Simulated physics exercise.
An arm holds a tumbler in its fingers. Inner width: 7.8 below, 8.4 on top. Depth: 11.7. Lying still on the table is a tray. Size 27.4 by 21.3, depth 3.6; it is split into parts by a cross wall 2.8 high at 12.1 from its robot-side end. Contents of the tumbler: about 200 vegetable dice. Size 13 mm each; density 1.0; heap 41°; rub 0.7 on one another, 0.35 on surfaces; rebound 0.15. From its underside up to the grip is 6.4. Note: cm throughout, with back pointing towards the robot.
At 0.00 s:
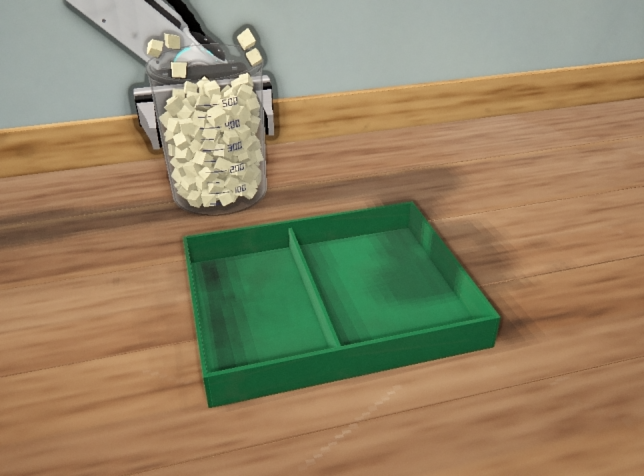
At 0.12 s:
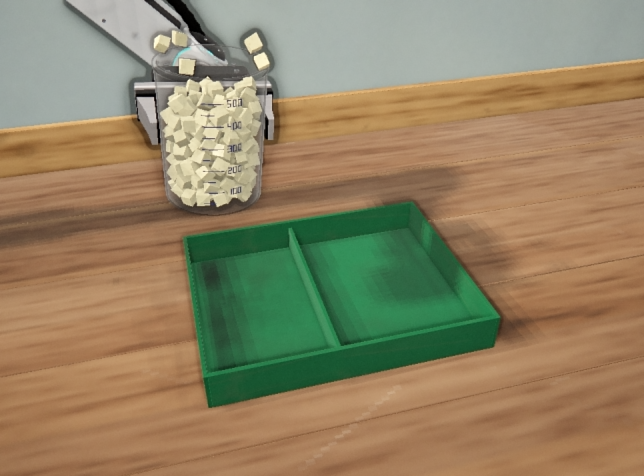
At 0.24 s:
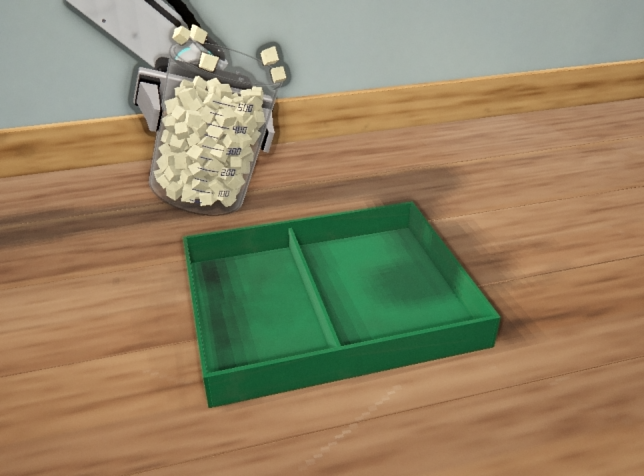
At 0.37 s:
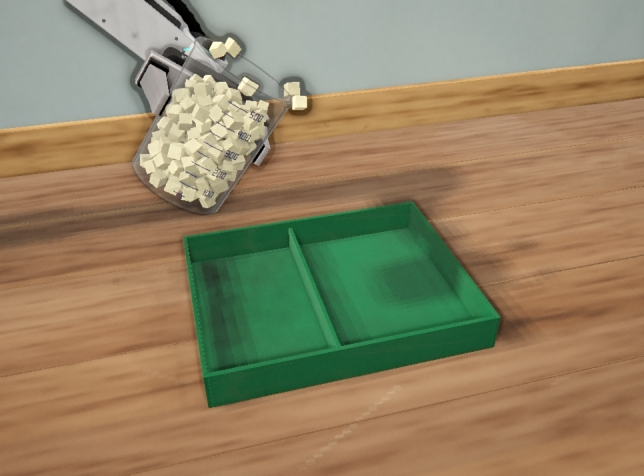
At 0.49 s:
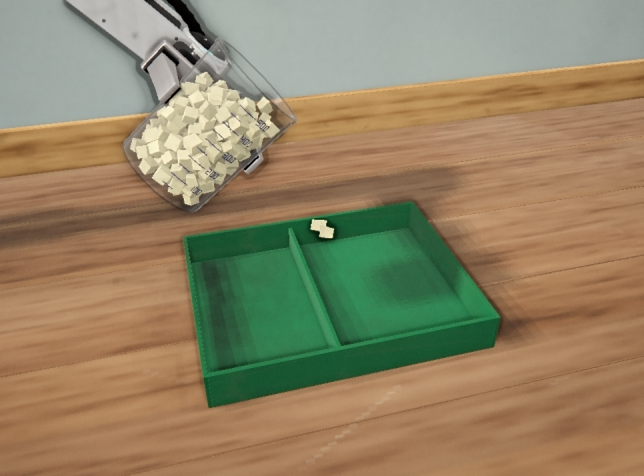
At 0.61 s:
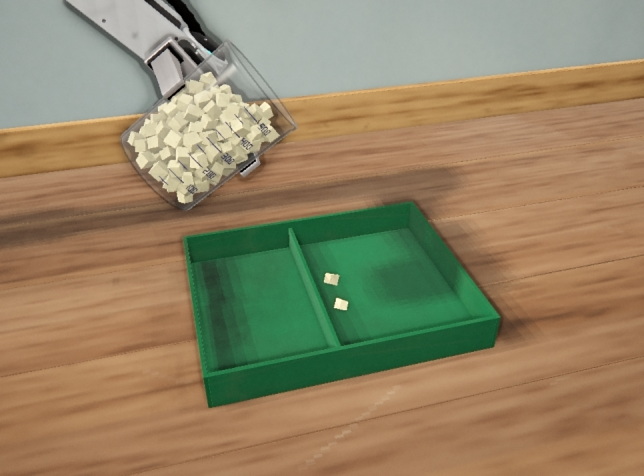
The clip opens with a robotic arm holding a clear tumbler packed with pale cubes above a wooden surface, near a divided green tray. The arm steadily tilts the tumbler to the right, and two cubes drop into the tray's right-hand compartment while the rest stay inside the tumbler.
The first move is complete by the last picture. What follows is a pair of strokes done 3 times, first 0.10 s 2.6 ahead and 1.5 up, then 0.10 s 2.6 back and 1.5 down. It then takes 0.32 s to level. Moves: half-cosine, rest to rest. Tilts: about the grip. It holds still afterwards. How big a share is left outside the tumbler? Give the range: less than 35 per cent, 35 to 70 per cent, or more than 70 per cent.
The share is less than 35 per cent.
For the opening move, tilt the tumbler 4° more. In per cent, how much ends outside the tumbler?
I'd put it at around 20 per cent.
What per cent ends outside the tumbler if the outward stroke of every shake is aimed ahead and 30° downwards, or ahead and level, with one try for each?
It comes to around 0 per cent on the first try and around 5 per cent on the second.
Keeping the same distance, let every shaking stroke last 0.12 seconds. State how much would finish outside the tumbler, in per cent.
Then roughly 5 percent.
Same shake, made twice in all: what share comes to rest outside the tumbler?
In that case it would be roughly 10 per cent.
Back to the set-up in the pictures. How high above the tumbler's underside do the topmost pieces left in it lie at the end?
Roughly 11.0 centimetres.
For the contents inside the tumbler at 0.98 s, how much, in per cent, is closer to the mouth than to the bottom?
Around 55 in a hundred.
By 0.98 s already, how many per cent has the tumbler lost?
5 %.
After 0.98 s, tilted 55° forward, highest piece 26 above the table; 186 in the tumbler, 4 in the far-side part, 6 in flight or on a rim.
After 1.35 s, tilted 34° forward, highest piece 25 above the table; 170 in the tumbler, 22 in the far-side part, 3 in the robot-side part, 1 in flight or on a rim.
After 1.73 s, level, highest piece 27 above the table; 170 in the tumbler, 23 in the far-side part, 3 in the robot-side part.
After 2.78 s, level, highest piece 27 above the table; 170 in the tumbler, 23 in the far-side part, 3 in the robot-side part.
In the end, 170 in the tumbler, 23 in the far-side part, 3 in the robot-side part. That is 13 % outside the tumbler.
